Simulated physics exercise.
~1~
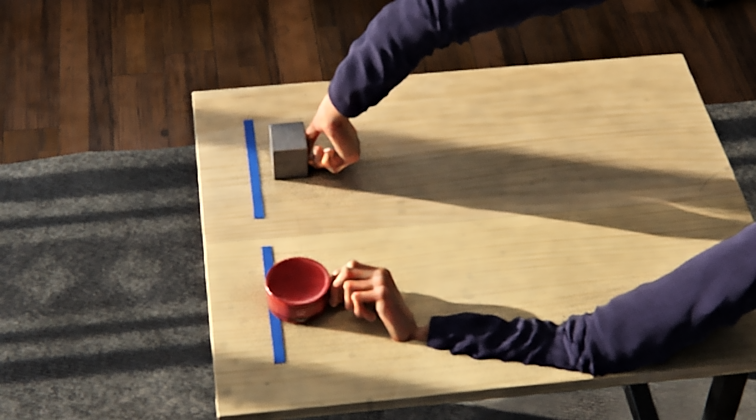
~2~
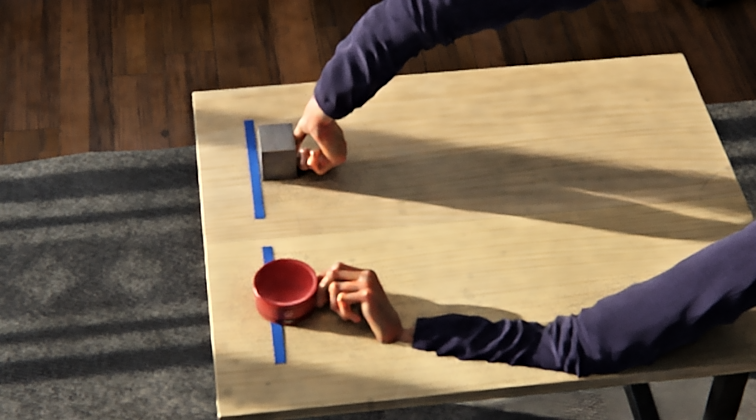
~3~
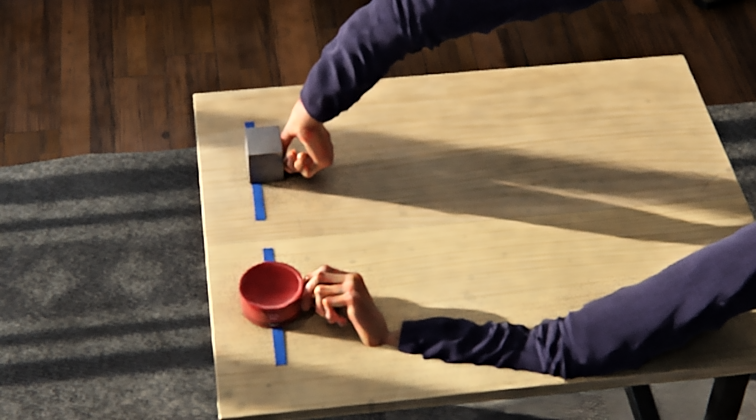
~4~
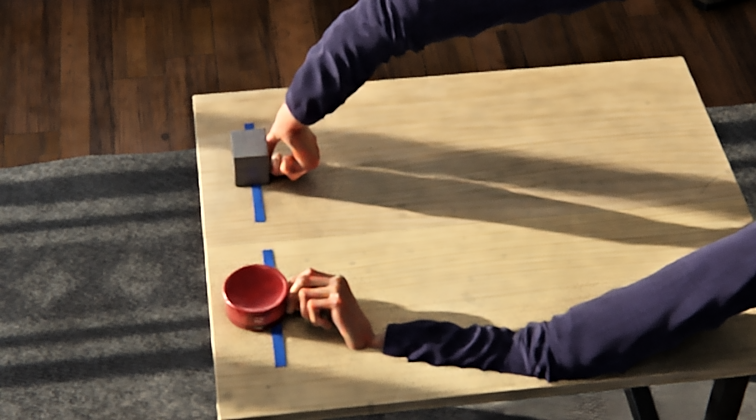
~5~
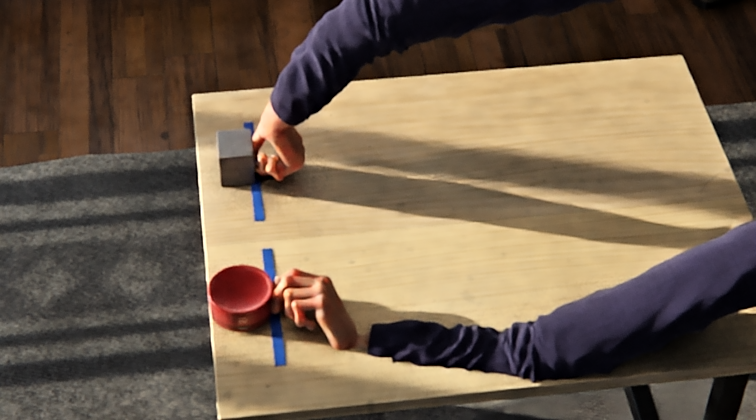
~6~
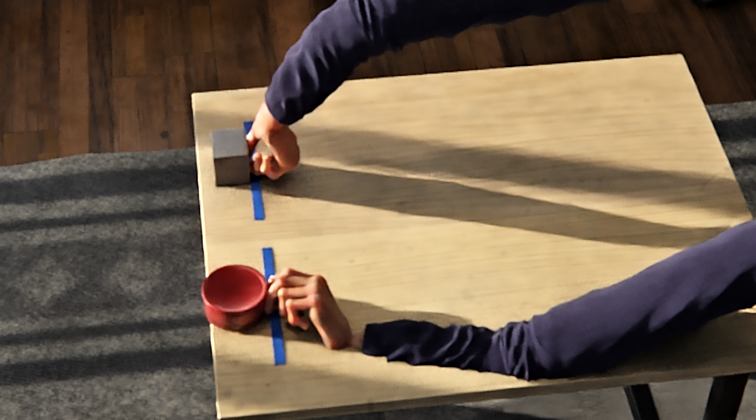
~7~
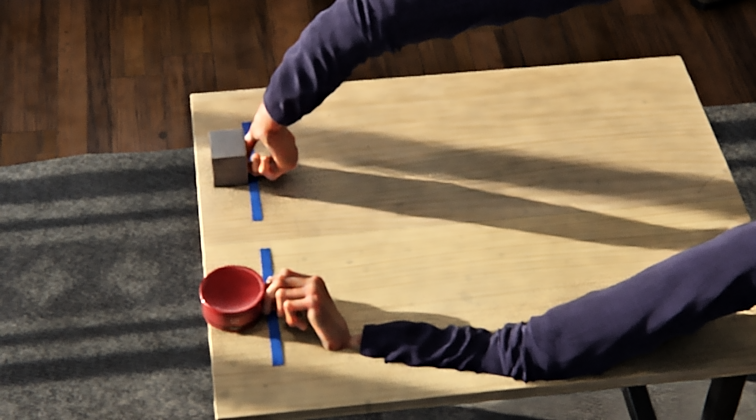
On a pale wooden tabletop, a grey block and a red tub sit beside two strips of blue tape near the left edge, each with a hand in a dark blue sleeve behind it. The two hands slowly push the objects left, and both slide over the tape. The hands keep nudging them side by side until they pass beyond the strips toward the table's edge. The movement then dwindles to almost nothing. At the end, the block and the tub rest at the left edge, both still on the table, with the hands still beside them.
